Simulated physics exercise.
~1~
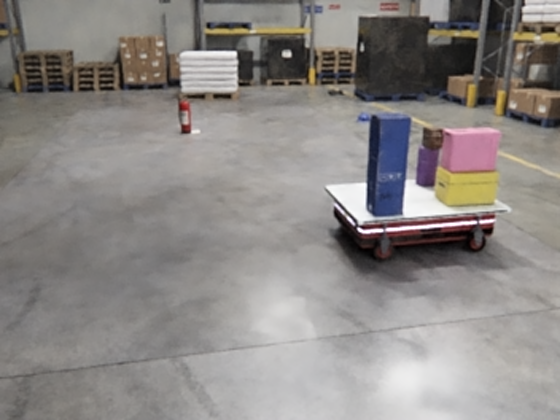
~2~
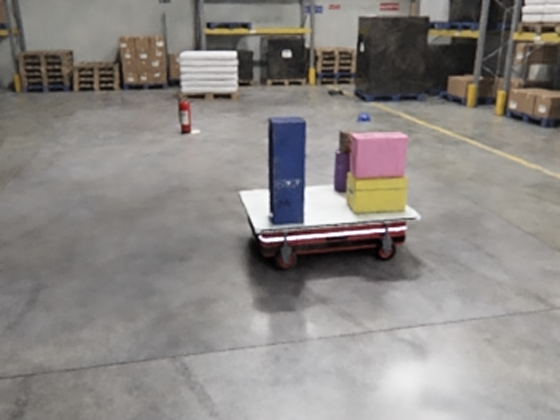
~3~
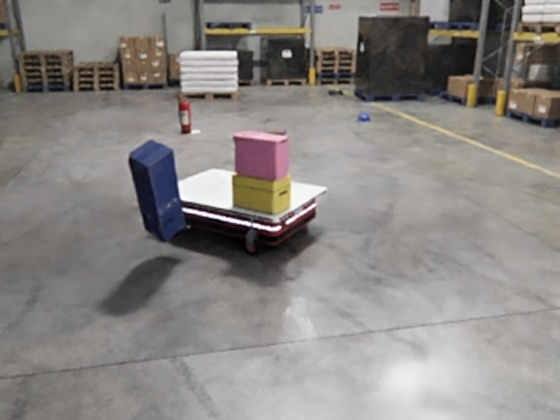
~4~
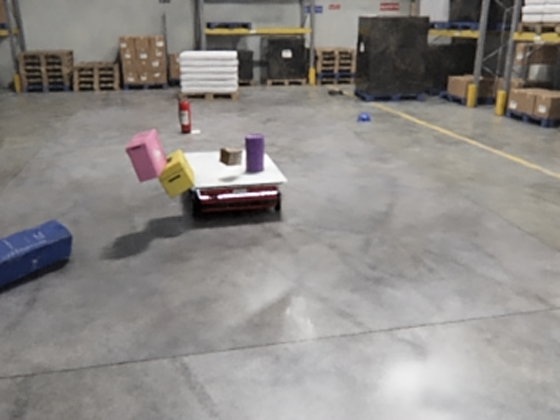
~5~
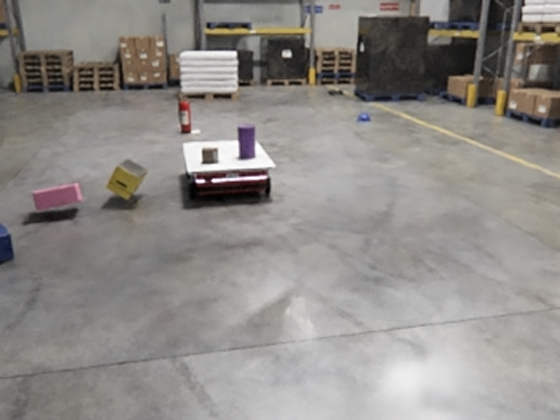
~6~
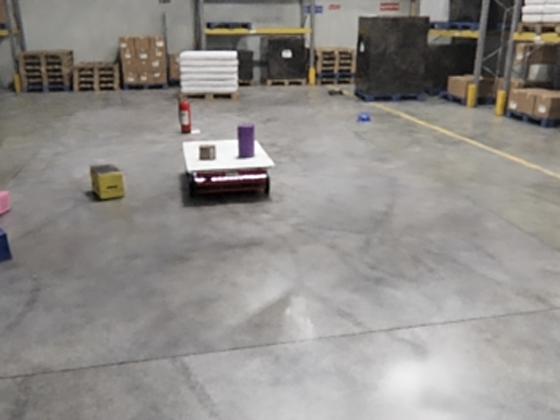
A low robot cart with a white deck rolls left across a warehouse floor, carrying a tall blue box, a pink tote stacked on a yellow toolbox, a purple canister and a small brown box. As the cart turns away toward the back, the blue box tips off its left side and lands lying on the floor. The pink tote and yellow toolbox tumble off next, while the brown box topples on the deck. The cart stops, and the fallen pieces travel farther left. Finally, three items lie on the floor, and the canister still stands beside the overturned brown box.
